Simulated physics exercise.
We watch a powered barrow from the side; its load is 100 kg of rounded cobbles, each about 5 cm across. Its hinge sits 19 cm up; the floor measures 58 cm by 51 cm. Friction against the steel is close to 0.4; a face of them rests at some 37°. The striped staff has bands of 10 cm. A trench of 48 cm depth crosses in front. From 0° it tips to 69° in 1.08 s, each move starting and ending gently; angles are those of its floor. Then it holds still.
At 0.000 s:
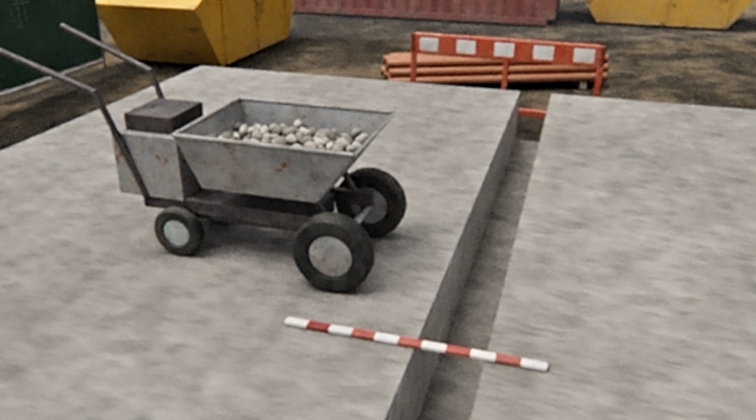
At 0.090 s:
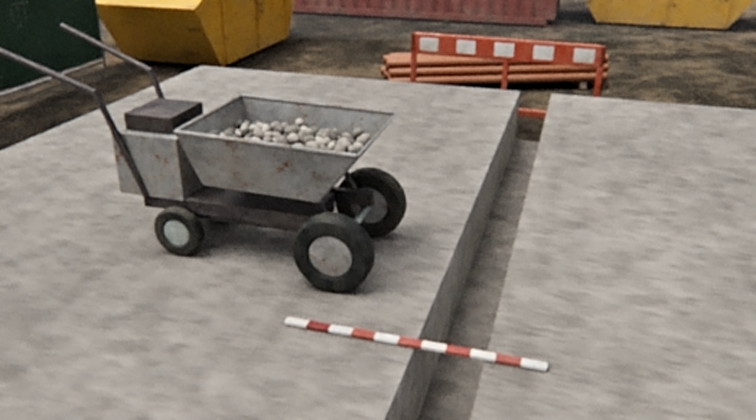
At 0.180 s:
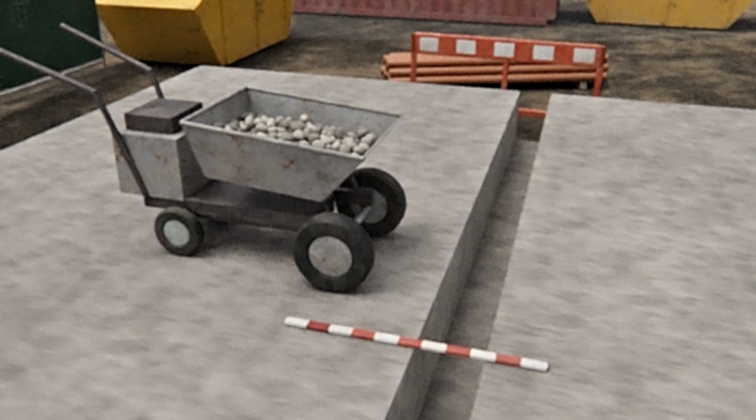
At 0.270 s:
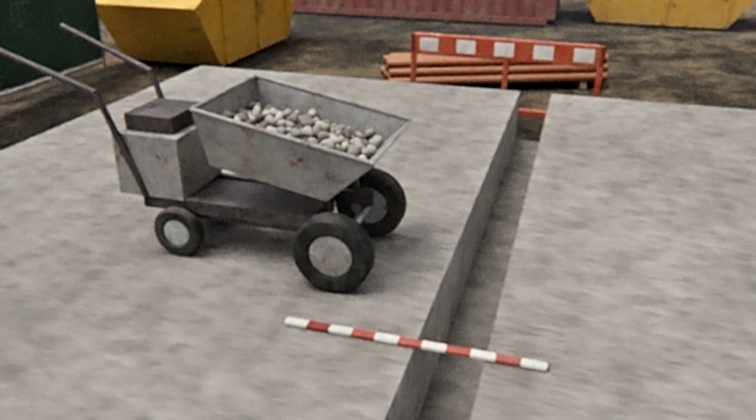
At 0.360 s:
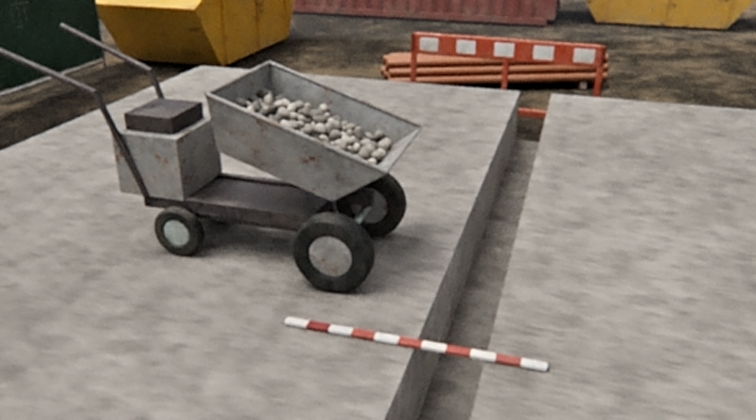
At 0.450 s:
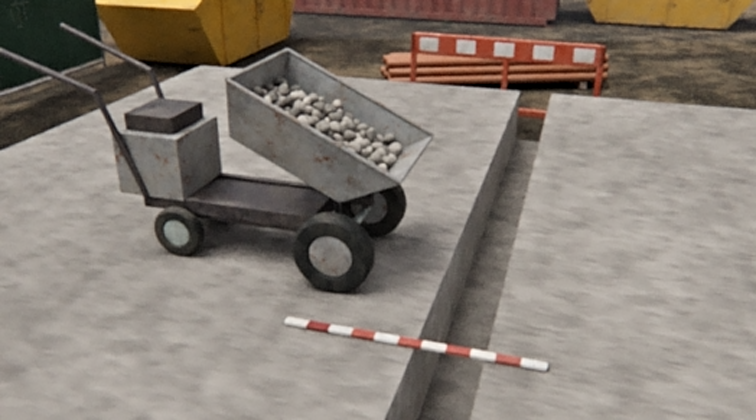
On a concrete yard beside a narrow trench, a powered barrow loaded with rounded stones stood still while its grey tray tilted steadily, the back end rising high and the stones shifting toward the front lip.
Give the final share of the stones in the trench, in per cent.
Some 67 per cent of it.
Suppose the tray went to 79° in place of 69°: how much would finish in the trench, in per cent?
In that case some 65 per cent.
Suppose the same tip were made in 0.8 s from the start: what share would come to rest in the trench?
It would be near 55 per cent.
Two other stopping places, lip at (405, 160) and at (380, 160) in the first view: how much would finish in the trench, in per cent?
First some 20, then 40 per cent.
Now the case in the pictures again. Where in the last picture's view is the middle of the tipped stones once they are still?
Around (485, 344).
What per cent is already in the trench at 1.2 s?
Some 25 per cent.
After 0.8 s the floor is at 58°; 100 % in the tray; the foremost stones are at (433, 204).
After 1.2 s the floor is at 69°; 69 % in the tray, 23 % in the trench, 7 % past the trench; the foremost stones are at (526, 293).
After 1.5 s the floor is at 69°; 29 % in the tray, 38 % in the trench, 32 % past the trench; the foremost stones are at (629, 309).
After 3.5 s the floor is at 69°; 0 % in the tray, 67 % in the trench, 33 % past the trench; the foremost stones are at (705, 301).
